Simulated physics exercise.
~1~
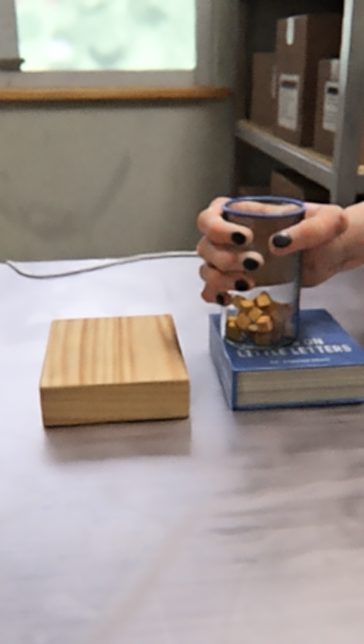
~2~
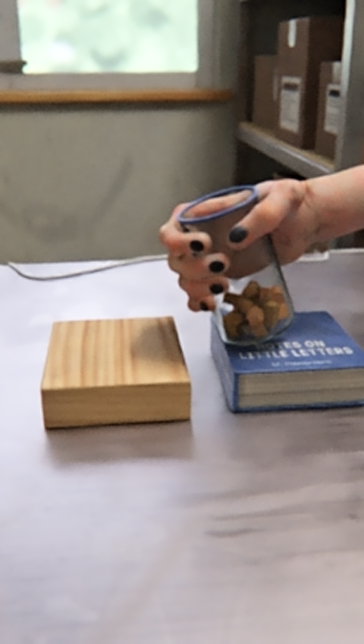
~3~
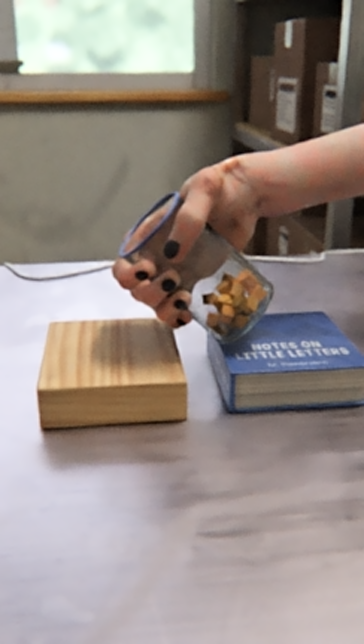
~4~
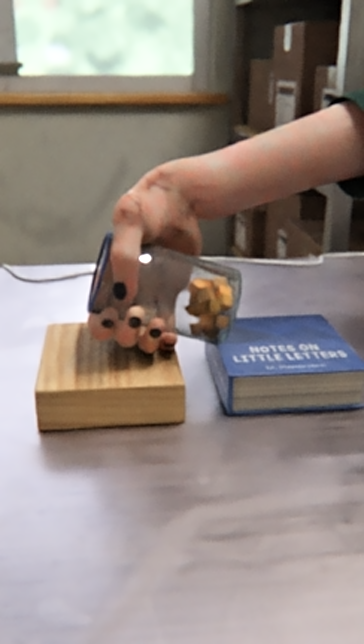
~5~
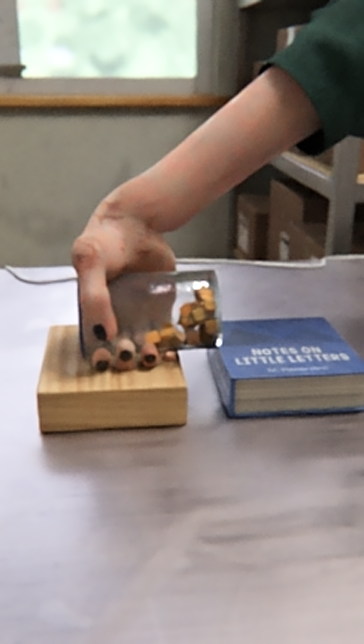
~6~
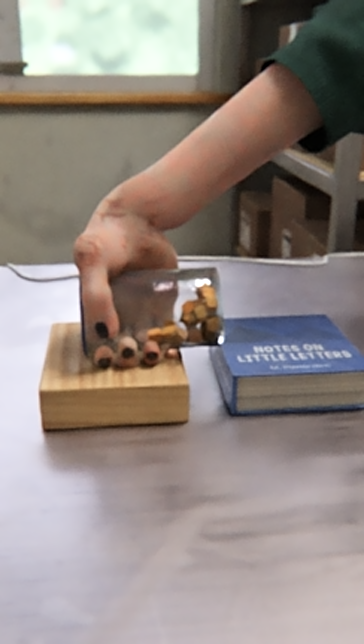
A clear, lidless glass with a blue rim, holding small golden-brown chunks, is gripped by a hand with dark nail polish above a blue book on the right of a pale table. A light wooden block sits to the left, with a window and shelves of boxes behind, seen from the front by a slightly swaying camera. The hand tips the glass leftward and carries it toward the block. It lowers the glass onto its side, mouth facing left, as a green sleeve comes into view. The glass ends lying across the block, still held, with the chunks inside.
